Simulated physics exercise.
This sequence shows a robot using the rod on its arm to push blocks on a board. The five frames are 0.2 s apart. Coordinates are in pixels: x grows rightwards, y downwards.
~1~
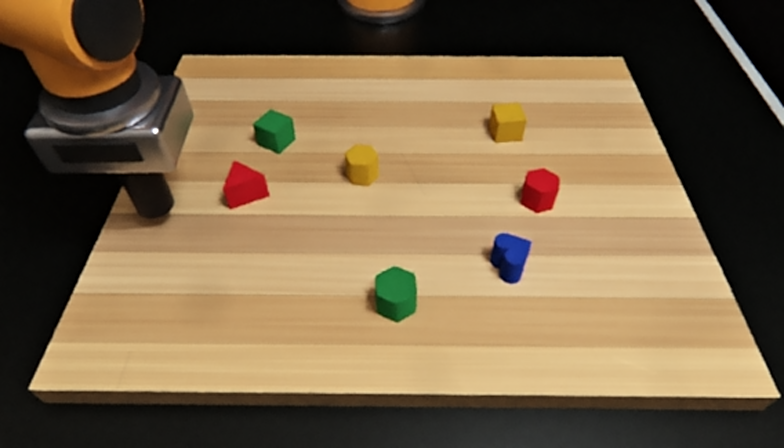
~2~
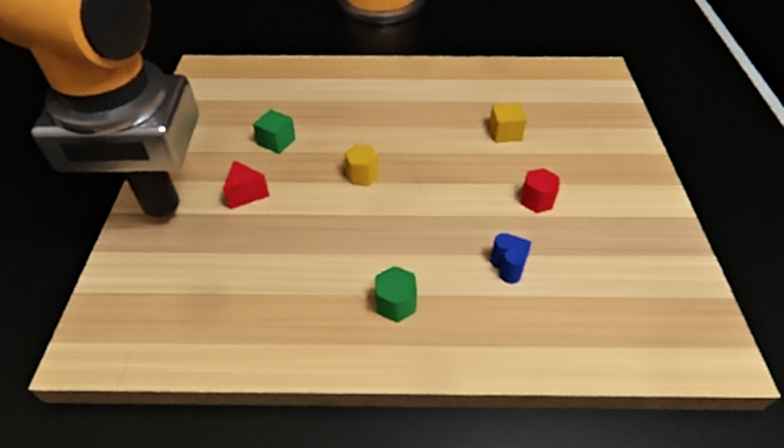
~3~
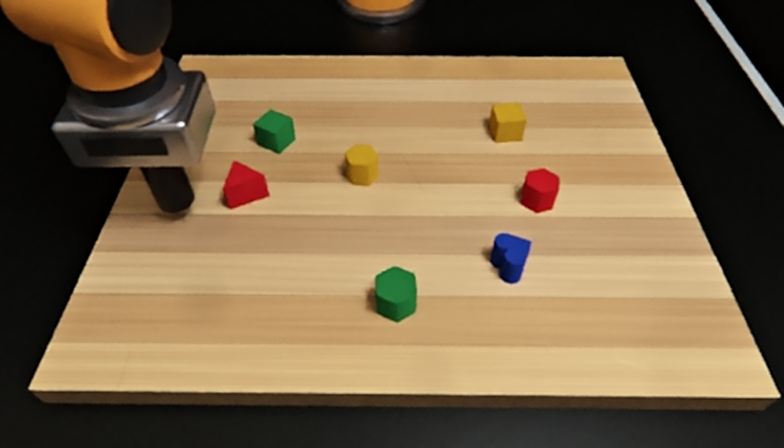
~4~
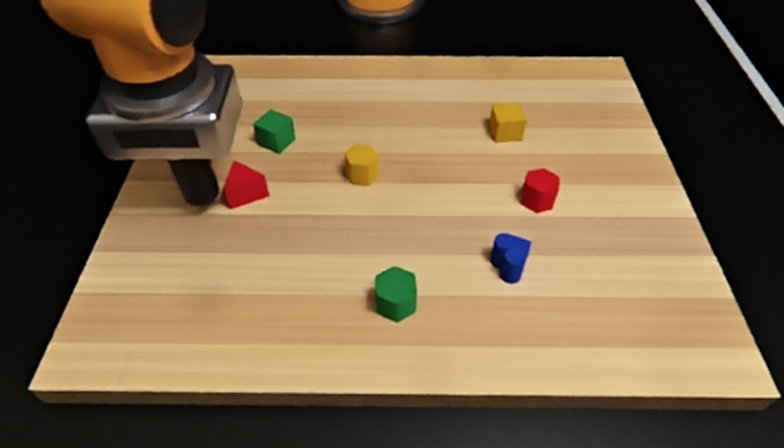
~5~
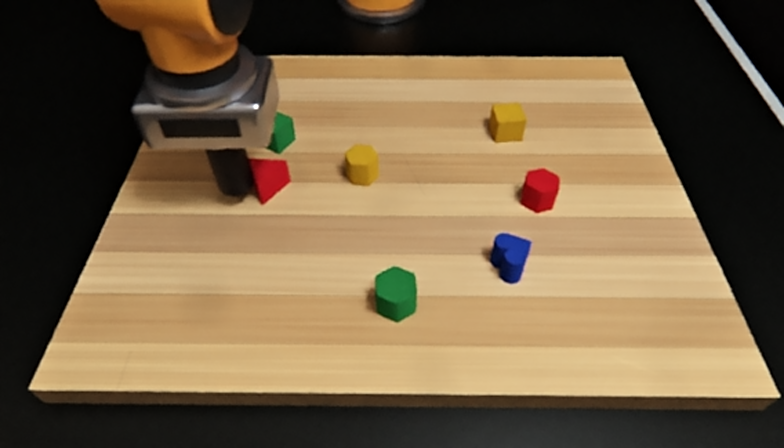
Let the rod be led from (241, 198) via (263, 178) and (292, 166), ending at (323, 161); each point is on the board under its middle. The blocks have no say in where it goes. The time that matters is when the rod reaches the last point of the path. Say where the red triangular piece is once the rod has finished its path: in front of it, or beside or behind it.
The red triangular piece won't leave the front of the rod.
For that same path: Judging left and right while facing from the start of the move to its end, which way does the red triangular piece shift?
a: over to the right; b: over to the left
Option a.
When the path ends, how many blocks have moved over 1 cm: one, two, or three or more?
My guess is one.
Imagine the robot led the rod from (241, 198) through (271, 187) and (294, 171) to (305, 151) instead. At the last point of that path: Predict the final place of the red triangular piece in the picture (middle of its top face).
In the picture, that point is around (328, 137).
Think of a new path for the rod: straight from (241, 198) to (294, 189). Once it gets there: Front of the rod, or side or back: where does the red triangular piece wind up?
The rod keeps it before itself.
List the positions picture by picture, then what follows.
Rod's lower end at (156, 206); red triangular piece at (241, 174); green square piece at (273, 120); yellow six-sided block at (361, 154), in the first frame.
Rod at (161, 204); blocks still, in the second frame.
Rod at (177, 200); blocks still, in the third frame.
Rod at (202, 193); blocks still, in the fourth frame.
Rod at (236, 184); red triangular piece at (264, 167); green square piece partly hidden; yellow six-sided block at (361, 154), in the fifth frame.
On the path given first. One third of the way, rod at (260, 164); red triangular piece at (289, 154), turned 30° clockwise.
Two thirds of the way, rod at (290, 152); red triangular piece at (318, 146), turned 40° clockwise.
At the end, rod at (321, 147); red triangular piece at (349, 140), turned 30° clockwise; green square piece still; yellow six-sided block at (367, 155), turned 20° clockwise.
